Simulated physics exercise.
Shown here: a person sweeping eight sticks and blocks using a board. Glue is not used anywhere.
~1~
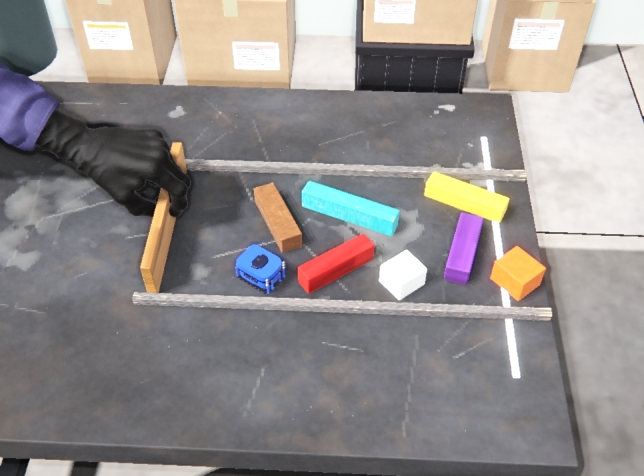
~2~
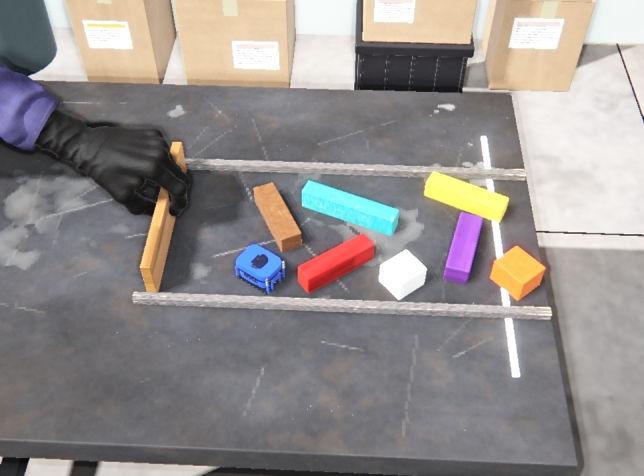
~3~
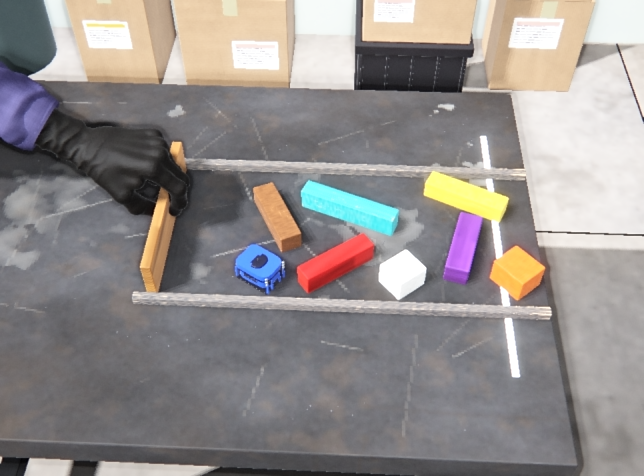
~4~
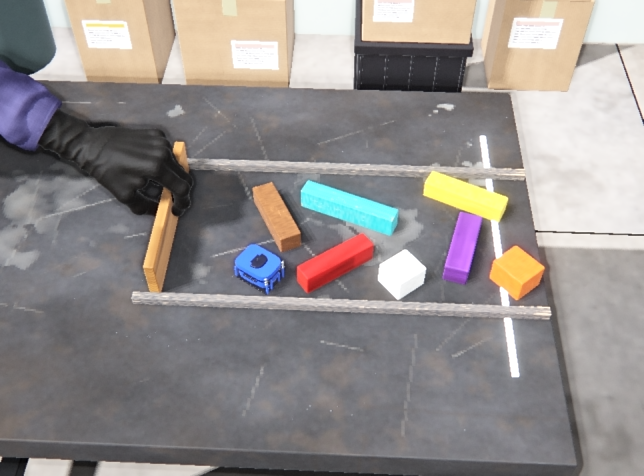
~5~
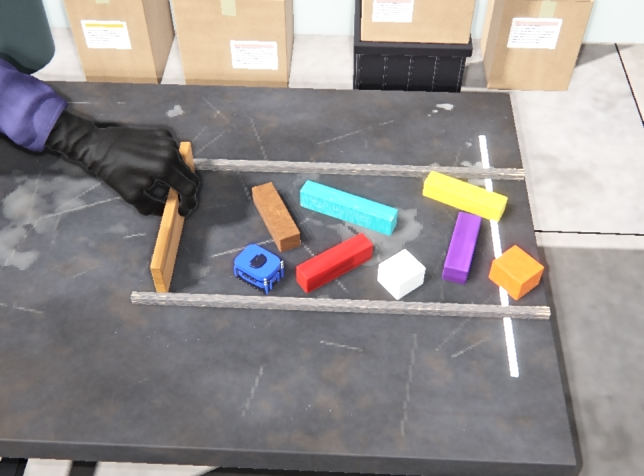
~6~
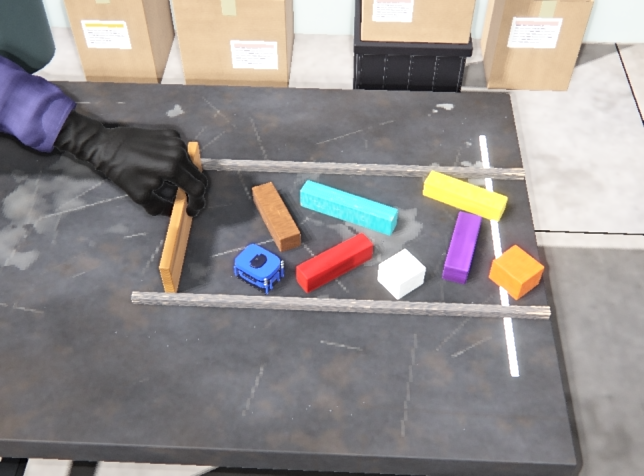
A black-gloved hand holds an upright wooden board at the left end of a dark, scuffed tabletop, seen from above at an angle, with cardboard boxes behind. Between two long rods lie brown, turquoise, red, yellow and purple bars, a blue object, and white and orange blocks, near a white stripe at right. The board stays nearly still, then slides slightly right, touching nothing, while the view barely shifts.
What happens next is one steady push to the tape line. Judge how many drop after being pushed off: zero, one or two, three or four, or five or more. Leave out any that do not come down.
The push clears off a lot, five or more.
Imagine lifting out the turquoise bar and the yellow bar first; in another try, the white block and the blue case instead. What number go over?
You'd count 4 the first time and 3 the second time.
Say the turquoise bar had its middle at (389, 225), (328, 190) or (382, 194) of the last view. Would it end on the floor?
The turquoise bar is lost; is kept; tumbles off.
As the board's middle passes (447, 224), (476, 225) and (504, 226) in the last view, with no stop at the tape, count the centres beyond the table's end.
Place by place: 1, 4 and 6.
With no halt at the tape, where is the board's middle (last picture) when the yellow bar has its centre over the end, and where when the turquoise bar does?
Around (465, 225), then around (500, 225).
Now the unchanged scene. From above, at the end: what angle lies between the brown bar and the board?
About 0 degrees.
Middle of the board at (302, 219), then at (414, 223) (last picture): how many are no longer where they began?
First position 4; second position 8.
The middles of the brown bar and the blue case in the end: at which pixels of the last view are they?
Middles: Around (507, 227) and around (522, 268).
Soon after, none off yet; orange block at rest near (516, 272); yellow bar at rest near (465, 196); purple stick at rest near (462, 247).
After that, none off yet; orange block at rest near (521, 272); yellow bar at rest near (467, 195); purple stick displaced a little near (490, 243).
In the end, the number that fall off is five or more; gone, red stick, white block, purple stick, yellow bar and orange block.
